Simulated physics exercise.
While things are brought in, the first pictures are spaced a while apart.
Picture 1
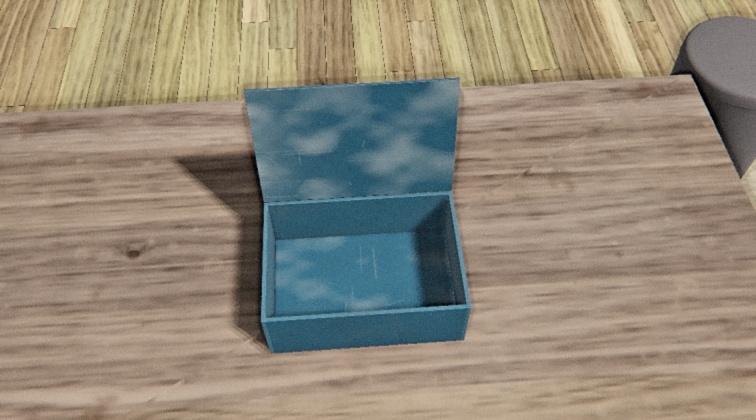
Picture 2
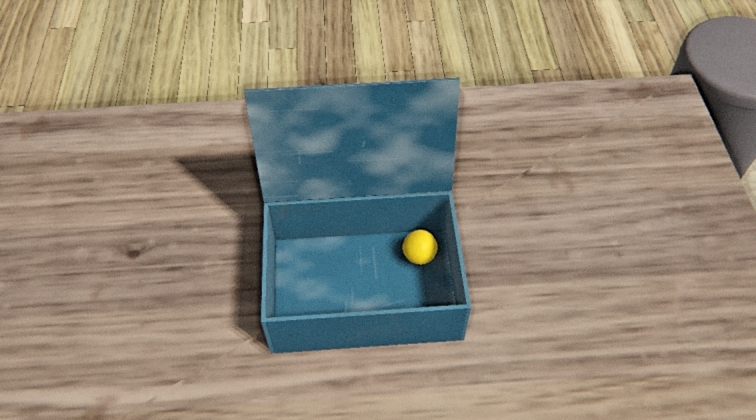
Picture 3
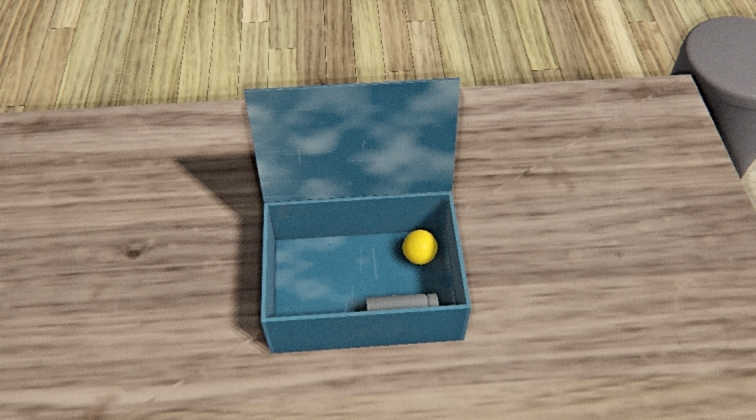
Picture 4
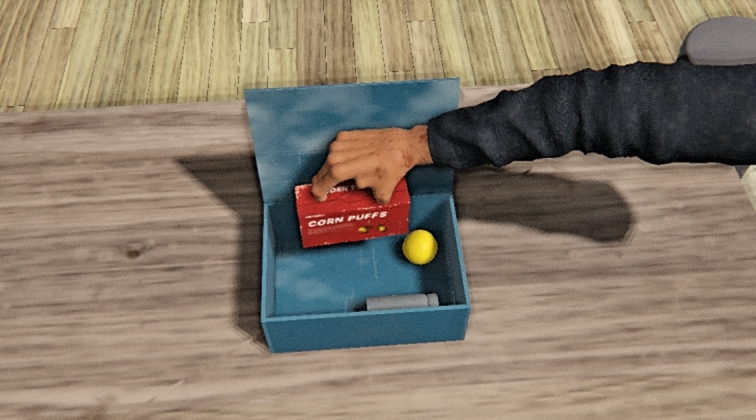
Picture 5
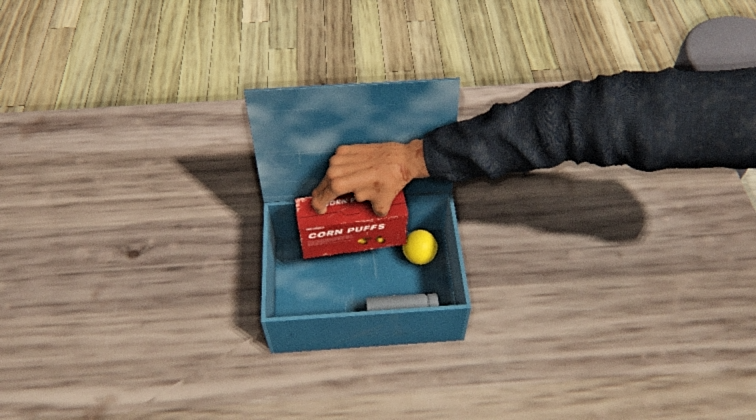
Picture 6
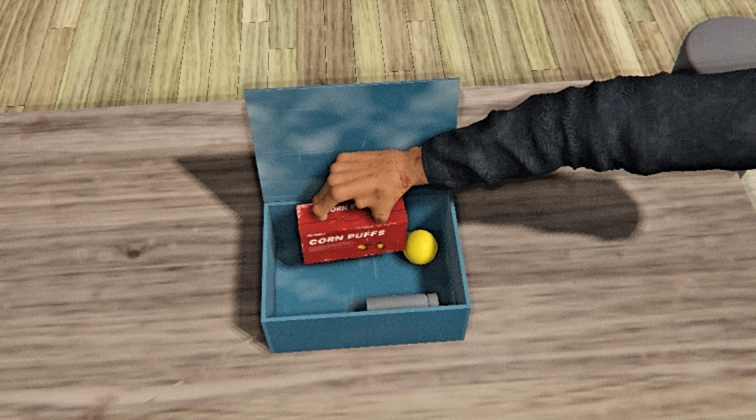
A yellow lemon appeared in an open blue box, followed by a gray cylinder, and then a hand reaching from the right lowered a red carton of corn puffs in beside the lemon, still gripping it.
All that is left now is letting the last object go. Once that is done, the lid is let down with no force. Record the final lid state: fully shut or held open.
Comes fully down.
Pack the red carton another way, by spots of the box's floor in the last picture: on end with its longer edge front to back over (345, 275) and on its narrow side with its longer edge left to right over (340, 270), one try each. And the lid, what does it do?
Try one: Lid left up; try two: Lid down.
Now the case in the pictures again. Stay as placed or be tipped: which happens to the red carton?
Well, it stays just as set.
Then, 0.90 s later than the last frame, lid starting down; red carton moved a little near (347, 249).
Then, 1.60 s later than the last frame, lid 60° above the rim; red carton moved a little near (347, 249).
Then, 2.20 s later than the last frame, lid 16° above the rim; red carton moved a little near (347, 249).
When it is over, lid shut; moved from the start, red carton; the other 2 as before. End places, in pixels of the last picture, red carton near (347, 249).
